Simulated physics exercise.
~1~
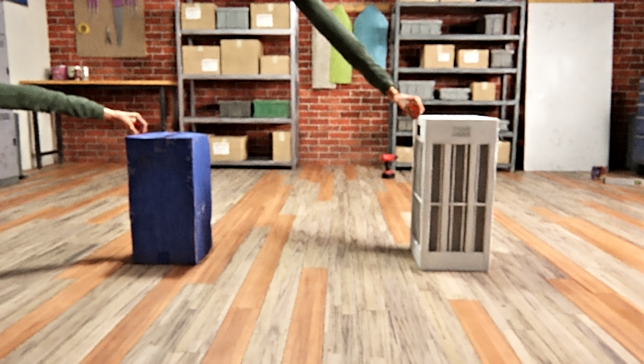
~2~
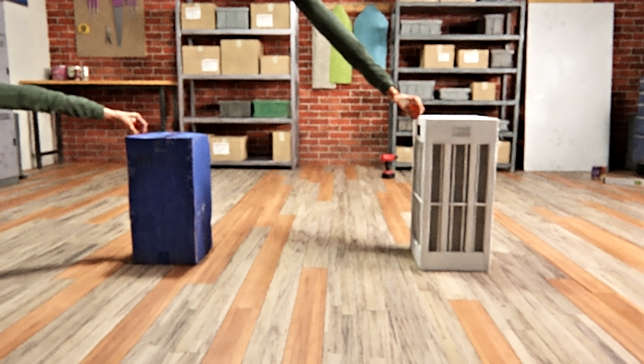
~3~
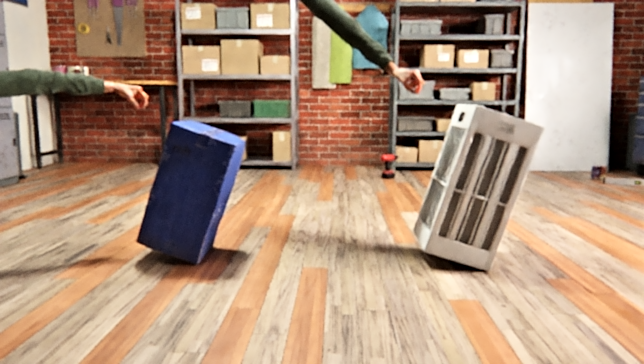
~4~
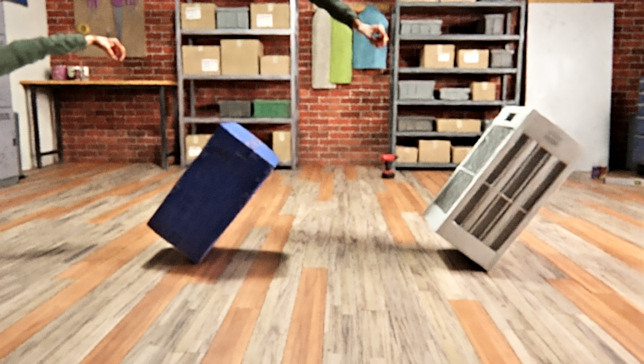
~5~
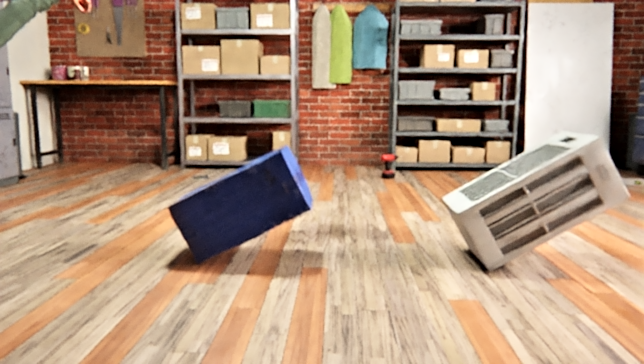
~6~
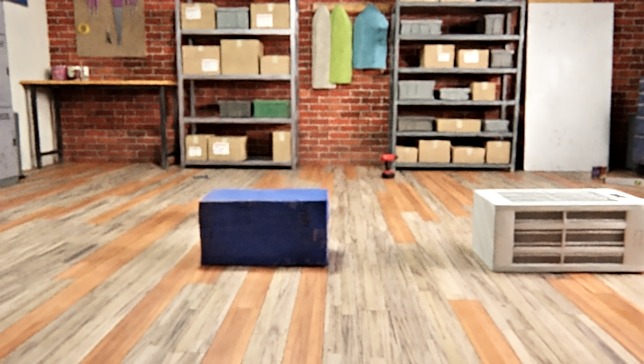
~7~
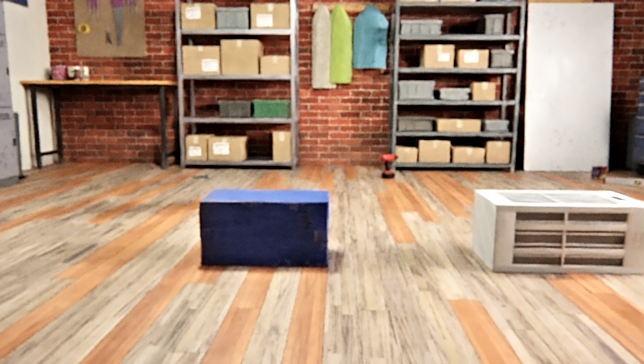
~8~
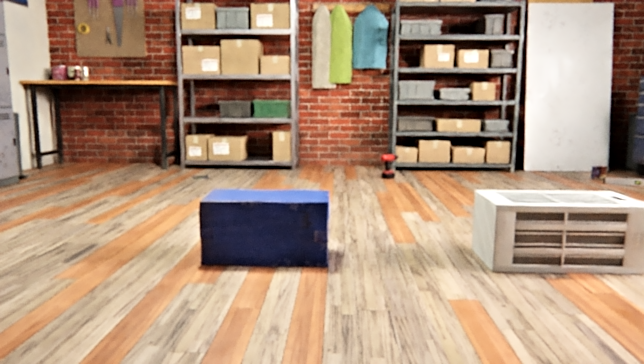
Two hands tipping a blue box and a white crate to the right, both toppling onto their sides and lying still.
